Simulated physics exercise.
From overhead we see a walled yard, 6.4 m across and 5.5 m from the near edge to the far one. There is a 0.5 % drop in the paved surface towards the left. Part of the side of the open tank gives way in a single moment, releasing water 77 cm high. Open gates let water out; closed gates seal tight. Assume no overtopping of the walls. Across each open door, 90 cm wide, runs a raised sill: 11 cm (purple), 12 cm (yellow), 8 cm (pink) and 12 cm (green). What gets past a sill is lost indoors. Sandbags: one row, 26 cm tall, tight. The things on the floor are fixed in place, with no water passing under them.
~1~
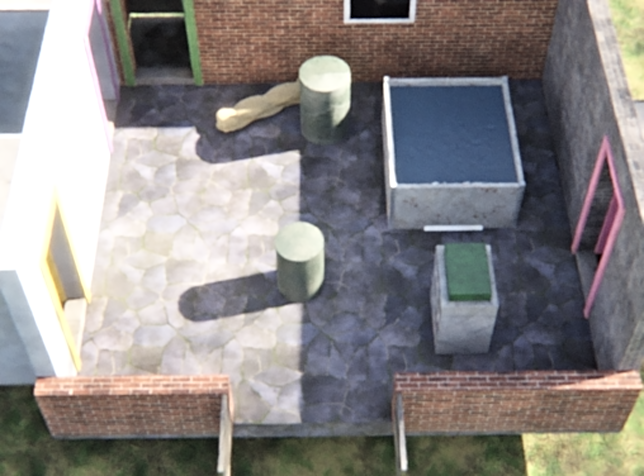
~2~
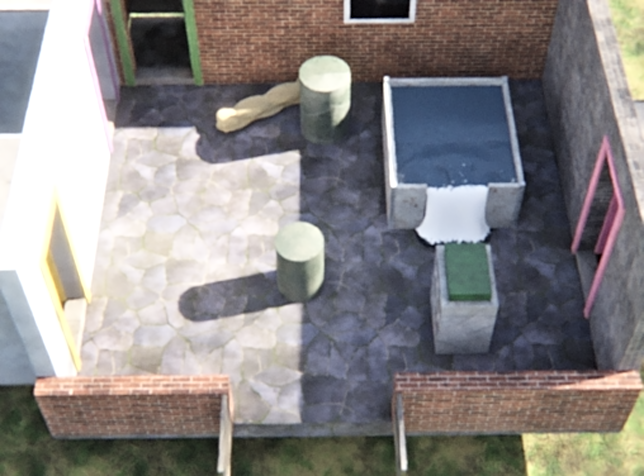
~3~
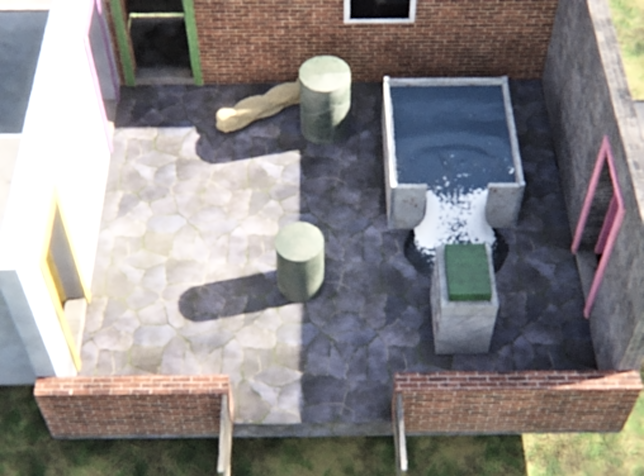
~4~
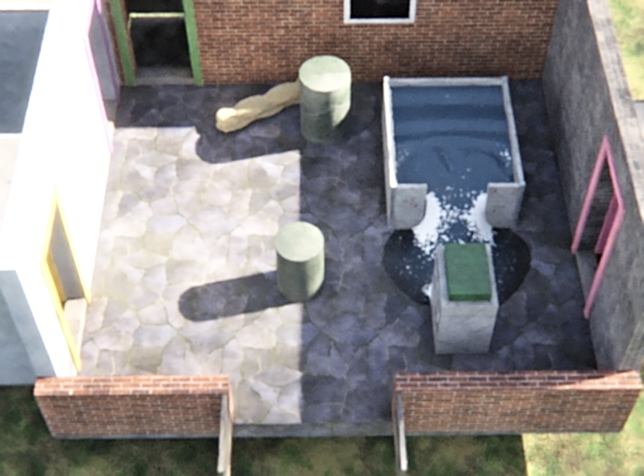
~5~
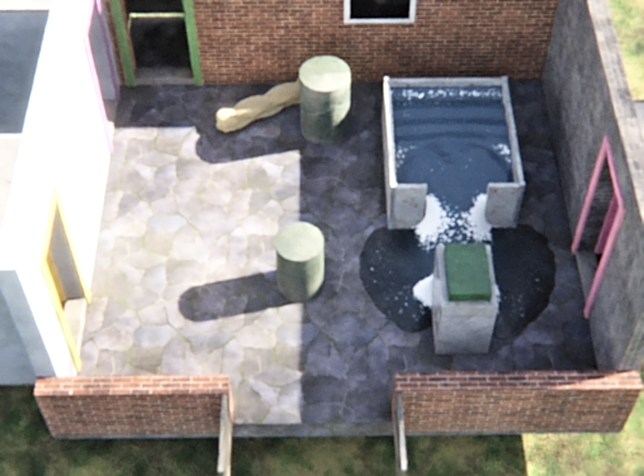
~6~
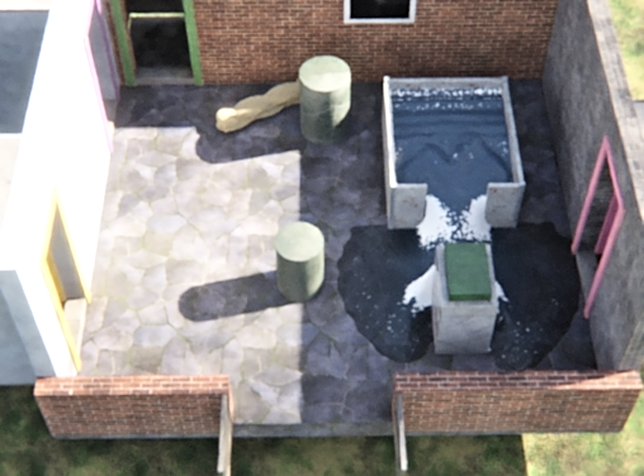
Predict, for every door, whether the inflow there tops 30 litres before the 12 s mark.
Prediction: At the purple door it falls short of 30 litres; at the yellow door it falls short of 30 litres; at the pink door it tops 30 litres; at the green door it falls short of 30 litres.
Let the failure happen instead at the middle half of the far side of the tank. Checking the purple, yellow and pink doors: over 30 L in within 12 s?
In that case, purple door: Less than that, yellow door: Less than that, pink door: Less than that.
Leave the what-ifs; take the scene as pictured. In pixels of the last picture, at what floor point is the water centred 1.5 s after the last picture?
Centre: Roughly (445, 235) px.
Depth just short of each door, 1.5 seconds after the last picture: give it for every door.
Depths in cm: Purple 0, yellow 0, pink 14, green 0.
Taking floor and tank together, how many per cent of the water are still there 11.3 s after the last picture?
Around 72 percent of the water.
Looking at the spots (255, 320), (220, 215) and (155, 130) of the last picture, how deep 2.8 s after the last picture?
Depths: About 2, 1 and 0 centimetres.
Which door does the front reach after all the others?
Last: Green.
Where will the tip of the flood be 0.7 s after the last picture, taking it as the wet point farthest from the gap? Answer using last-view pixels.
(267, 405).
Then, 0.7 s after the last picture water covers 25 % of the floor and is deepest (48 cm) near (451, 292); purple door not reached, yellow door not reached, pink door 13 cm at the sill, 3 L in, green door not reached.
Then, 1.5 s after the last picture water covers 40 % of the floor and is deepest (36 cm) near (451, 292); purple door not reached, yellow door not reached, pink door 14 cm at the sill, 56 L in, green door not reached.
Then, 2.8 s after the last picture water covers 45 % of the floor and is deepest (28 cm) near (450, 281); purple door not reached, yellow door 8 cm at the sill, 0 L in, pink door 14 cm at the sill, 121 L in, green door not reached.
Then, 6.3 s after the last picture water covers 80 % of the floor and is deepest (14 cm) near (451, 292); purple door 2 cm at the sill, 0 L in, yellow door 11 cm at the sill, 11 L in, pink door 10 cm at the sill, 183 L in, green door 13 cm at the sill, 1 L in.
Then, 11.3 s after the last picture water covers 95 % of the floor and is deepest (12 cm) near (116, 117); purple door 11 cm at the sill, 0 L in, yellow door 8 cm at the sill, 12 L in, pink door 5 cm at the sill, 189 L in, green door 10 cm at the sill, 2 L in.
